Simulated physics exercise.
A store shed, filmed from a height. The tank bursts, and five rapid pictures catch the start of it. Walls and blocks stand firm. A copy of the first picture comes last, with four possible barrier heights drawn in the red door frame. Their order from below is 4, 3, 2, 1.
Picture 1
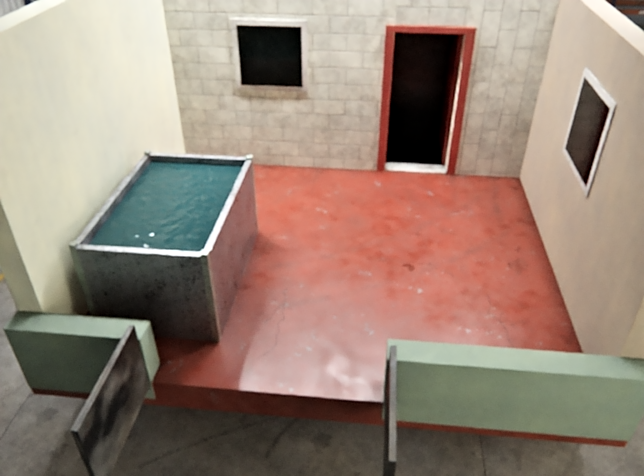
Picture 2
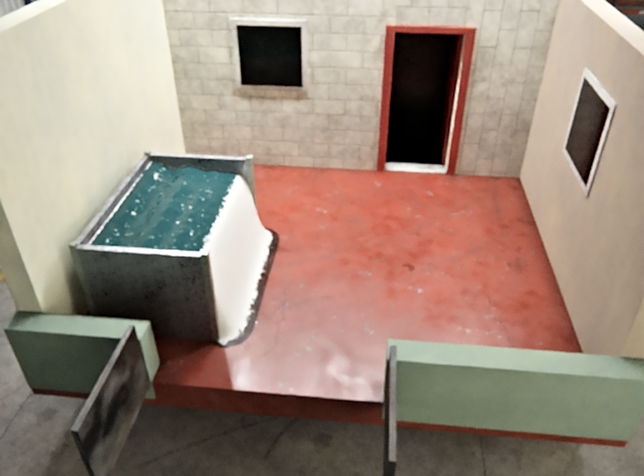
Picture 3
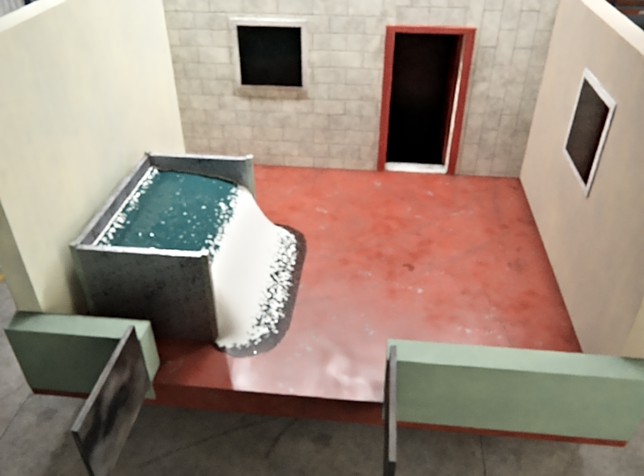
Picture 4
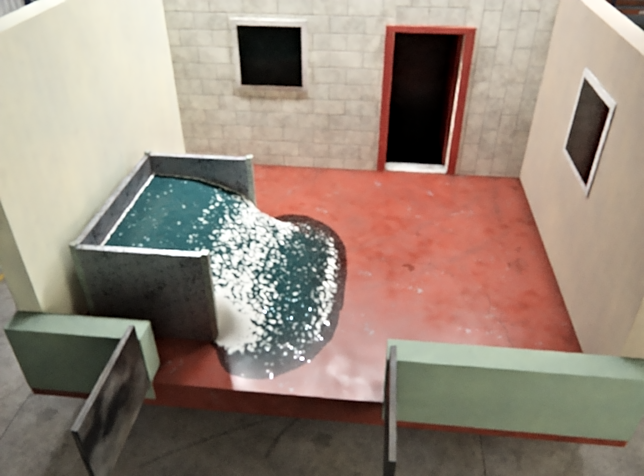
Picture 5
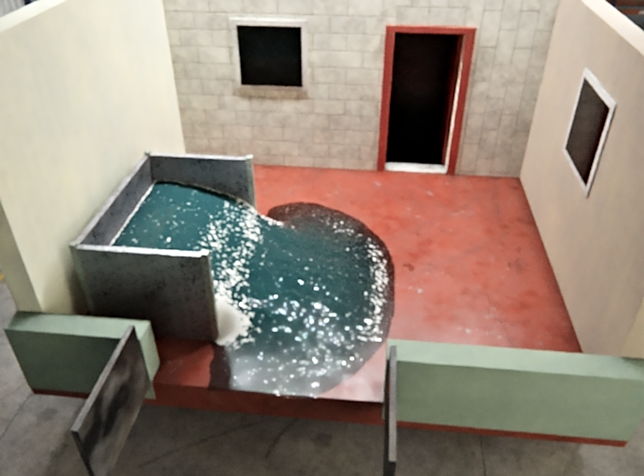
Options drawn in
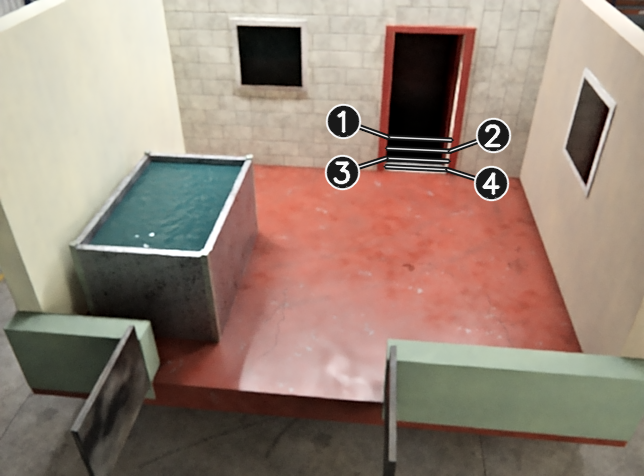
In the video, seen from above, water rests in a grey tank on the left of a walled red floor; the tank's right side disappears and the water pours out, spreading rightward across the floor in a widening, white-flecked pool.
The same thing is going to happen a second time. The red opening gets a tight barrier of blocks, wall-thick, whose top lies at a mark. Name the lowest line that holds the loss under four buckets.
Line 3 just does it.
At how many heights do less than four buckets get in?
Three of them.
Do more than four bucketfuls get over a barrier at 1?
No, that is safe.
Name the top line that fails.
The answer is 4.
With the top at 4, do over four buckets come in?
Yes, it does.
On the marked copy, 1 at (419, 138); 2 at (418, 149); 3 at (417, 159); 4 at (416, 168); from the bottom up 4, 3, 2, 1.
Choosing 1, nothing gets over.
Choosing 2, nothing gets over.
Choosing 3, a splash gets over, under a bucket.
Choosing 4, about 11 bucketfuls get in.
